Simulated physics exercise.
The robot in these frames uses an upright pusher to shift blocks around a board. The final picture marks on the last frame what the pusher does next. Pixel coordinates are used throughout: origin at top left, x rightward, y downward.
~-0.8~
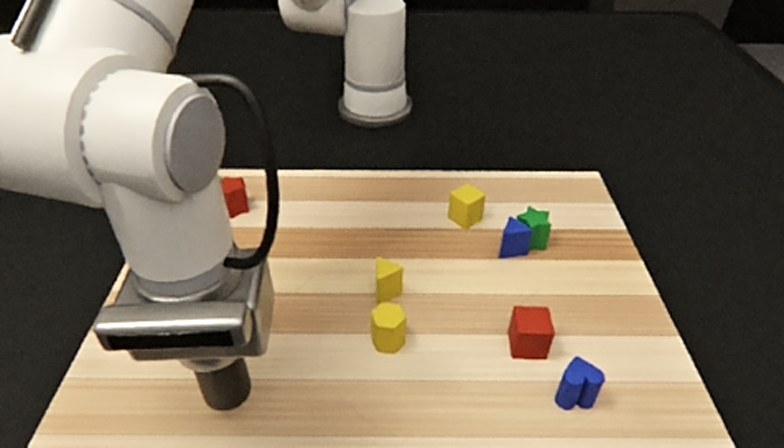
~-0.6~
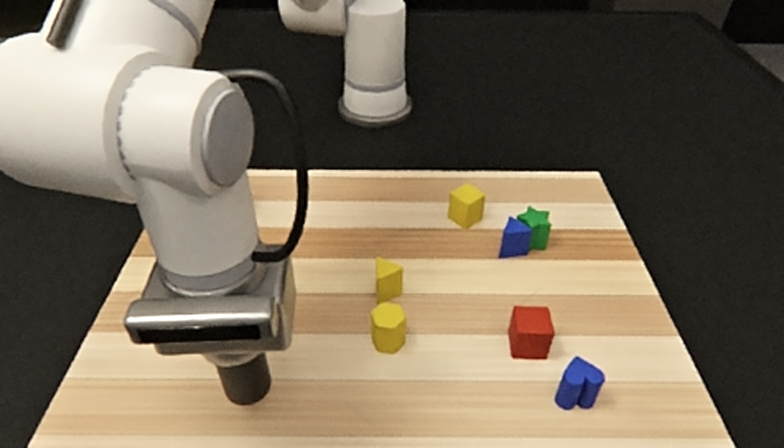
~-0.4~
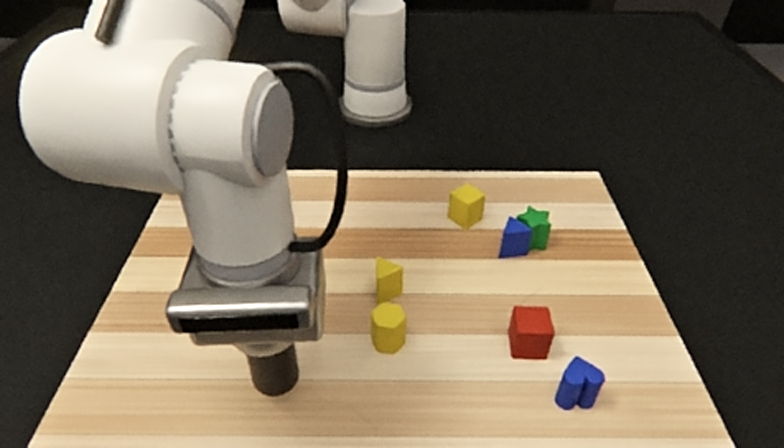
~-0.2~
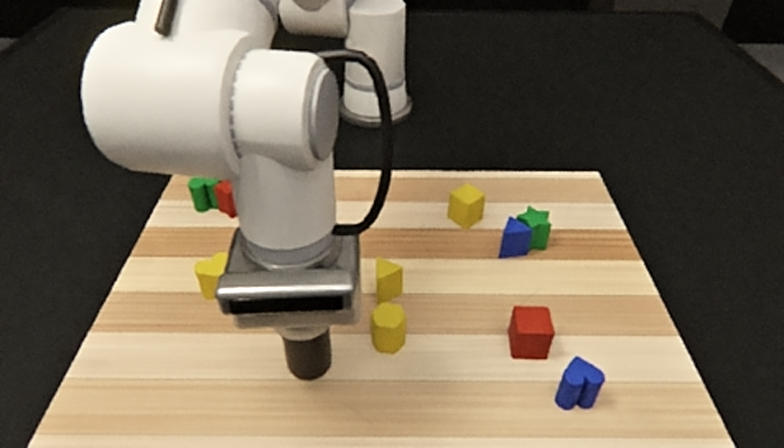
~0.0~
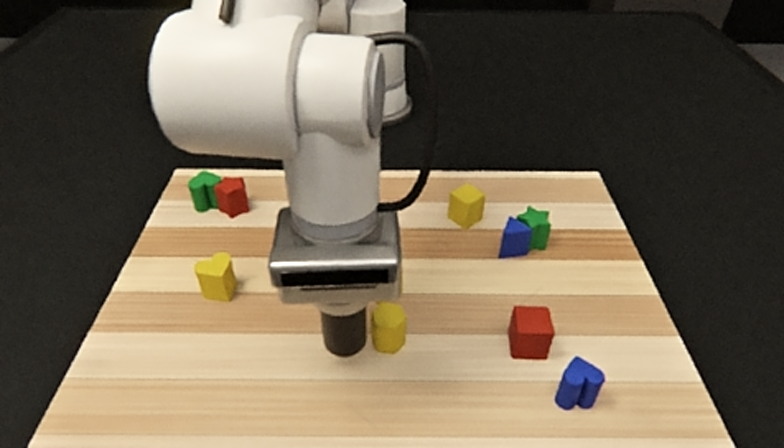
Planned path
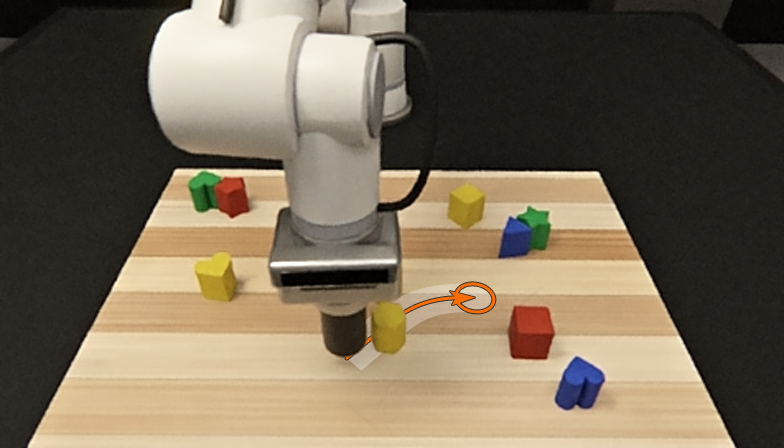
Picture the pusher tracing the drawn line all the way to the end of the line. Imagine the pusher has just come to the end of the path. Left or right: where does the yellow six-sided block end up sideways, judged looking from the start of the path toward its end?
That's a shift to the right.
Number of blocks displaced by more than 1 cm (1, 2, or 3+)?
It should be one.
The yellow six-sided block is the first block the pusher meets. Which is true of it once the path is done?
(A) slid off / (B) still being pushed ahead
That would be A.
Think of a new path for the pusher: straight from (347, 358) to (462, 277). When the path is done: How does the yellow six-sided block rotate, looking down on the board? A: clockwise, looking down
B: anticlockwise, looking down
The correct letter is A.
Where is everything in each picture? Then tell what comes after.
Pusher's lower end (228, 392); yellow triangle (386, 267); yellow six-sided block (388, 314), in the first picture.
Pusher (249, 387); blocks still, in the second picture.
Pusher (277, 378); blocks still, in the third picture.
Pusher (310, 363); blocks still, in the fourth picture.
Pusher (345, 341); yellow triangle hidden; yellow six-sided block (388, 314), in the fifth picture.
Drawn move, from (347, 358) over (386, 326) and (426, 303) to (475, 298).
What follows on the original path. One third of the way, pusher (386, 309); yellow six-sided block (424, 297), turned 35° clockwise.
Two thirds of the way, pusher (427, 286); yellow six-sided block (459, 291).
At the end, pusher (477, 281); yellow triangle still; yellow six-sided block (492, 296), turned 210° clockwise.
